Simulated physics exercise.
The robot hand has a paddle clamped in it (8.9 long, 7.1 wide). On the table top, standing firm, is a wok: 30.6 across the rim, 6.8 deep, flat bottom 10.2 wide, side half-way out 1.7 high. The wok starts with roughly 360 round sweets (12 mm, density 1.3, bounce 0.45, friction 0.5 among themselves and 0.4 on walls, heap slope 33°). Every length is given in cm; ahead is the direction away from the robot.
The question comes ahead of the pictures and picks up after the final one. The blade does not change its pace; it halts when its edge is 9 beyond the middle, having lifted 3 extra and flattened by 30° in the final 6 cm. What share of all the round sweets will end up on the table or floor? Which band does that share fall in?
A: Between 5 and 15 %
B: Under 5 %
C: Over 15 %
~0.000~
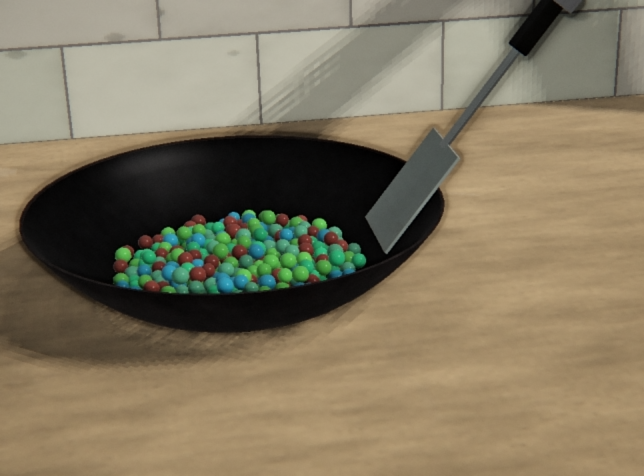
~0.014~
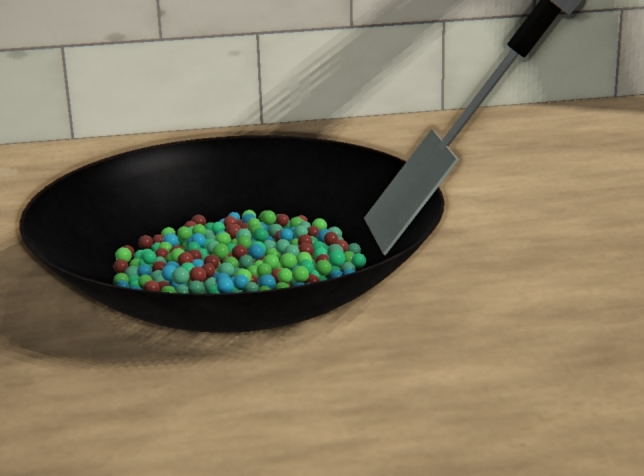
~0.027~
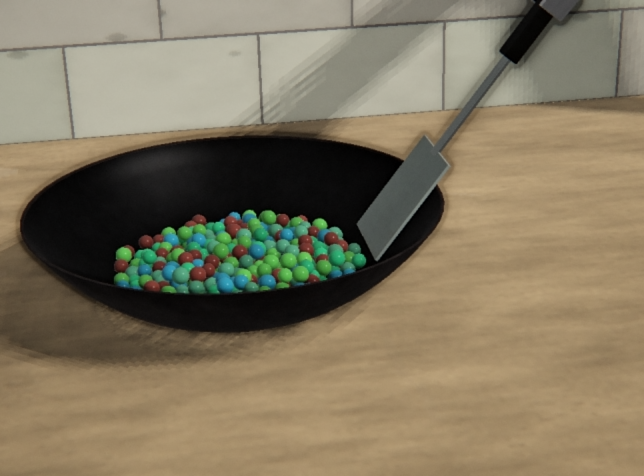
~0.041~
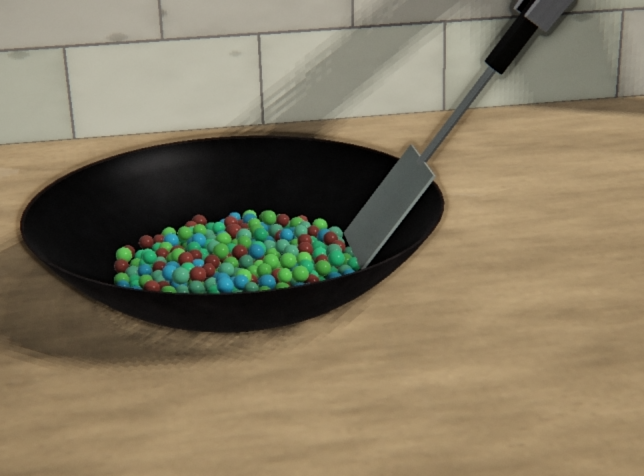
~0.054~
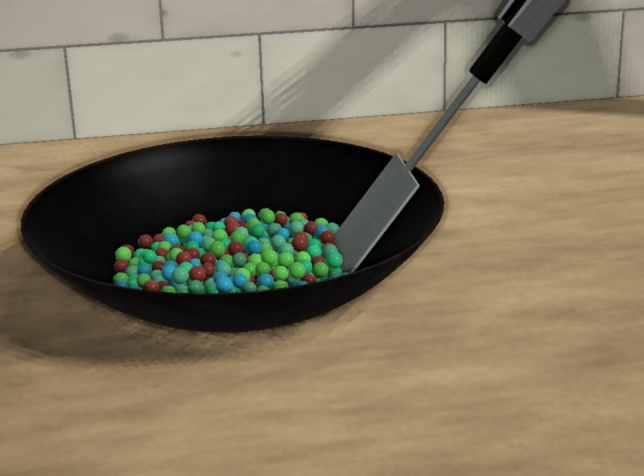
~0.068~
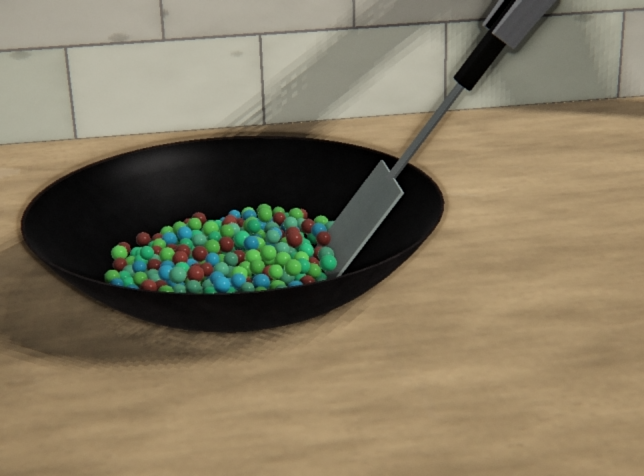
Between 5 and 15 %.
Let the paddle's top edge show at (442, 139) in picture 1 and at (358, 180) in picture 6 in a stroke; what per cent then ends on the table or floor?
Roughly 25 percent ends up there.
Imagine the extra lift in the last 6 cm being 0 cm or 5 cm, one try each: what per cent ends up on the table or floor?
Roughly 0 % and then 15 %.
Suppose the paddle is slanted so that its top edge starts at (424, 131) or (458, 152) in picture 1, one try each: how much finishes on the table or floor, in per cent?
Close to 10 and 10 percent respectively.
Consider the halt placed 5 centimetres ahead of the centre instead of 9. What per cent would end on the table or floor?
Near 0 per cent.
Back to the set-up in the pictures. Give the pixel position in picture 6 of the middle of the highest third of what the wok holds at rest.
Roughly at (119, 265).
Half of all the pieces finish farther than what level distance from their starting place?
Somewhere around 4 centimetres, I'd say.
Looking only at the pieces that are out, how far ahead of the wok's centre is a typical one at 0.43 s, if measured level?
Roughly 20 cm.
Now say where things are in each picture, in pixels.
The paddle top edge at (446, 142), sloping 52°; upper third of the load around (245, 254), from x 120 to 360, top at y 215; 361 in the wok, in the first frame.
The paddle top edge at (445, 144), sloping 52°; upper third of the load around (246, 254), from x 120 to 360, top at y 215, in the second frame.
The paddle top edge at (437, 150), sloping 52°; upper third of the load around (246, 254), from x 120 to 360, top at y 215, in the third frame.
The paddle top edge at (423, 160), sloping 52°; upper third of the load around (245, 254), from x 120 to 355, top at y 220, in the fourth frame.
The paddle top edge at (408, 169), sloping 52°; upper third of the load around (250, 255), from x 120 to 345, top at y 215, in the fifth frame.
The paddle top edge at (392, 176), sloping 52°; upper third of the load around (242, 253), from x 110 to 350, top at y 210; 361 in the wok, in the sixth frame.
After 0.13 s, sloping 52°, highest piece 5 above the table; 361 in the wok.
After 0.19 s, sloping 44°, highest piece 6 above the table; 361 in the wok.
After 0.43 s, sloping 22°, highest piece 8 above the table; 328 in the wok, 14 on the table or floor, 19 on the blade or in flight.
After 1.48 s, sloping 22°, highest piece 7 above the table; 328 in the wok, 33 on the table or floor.
In the end, 328 in the wok, 33 on the table or floor. That is 9 % on the table or floor.
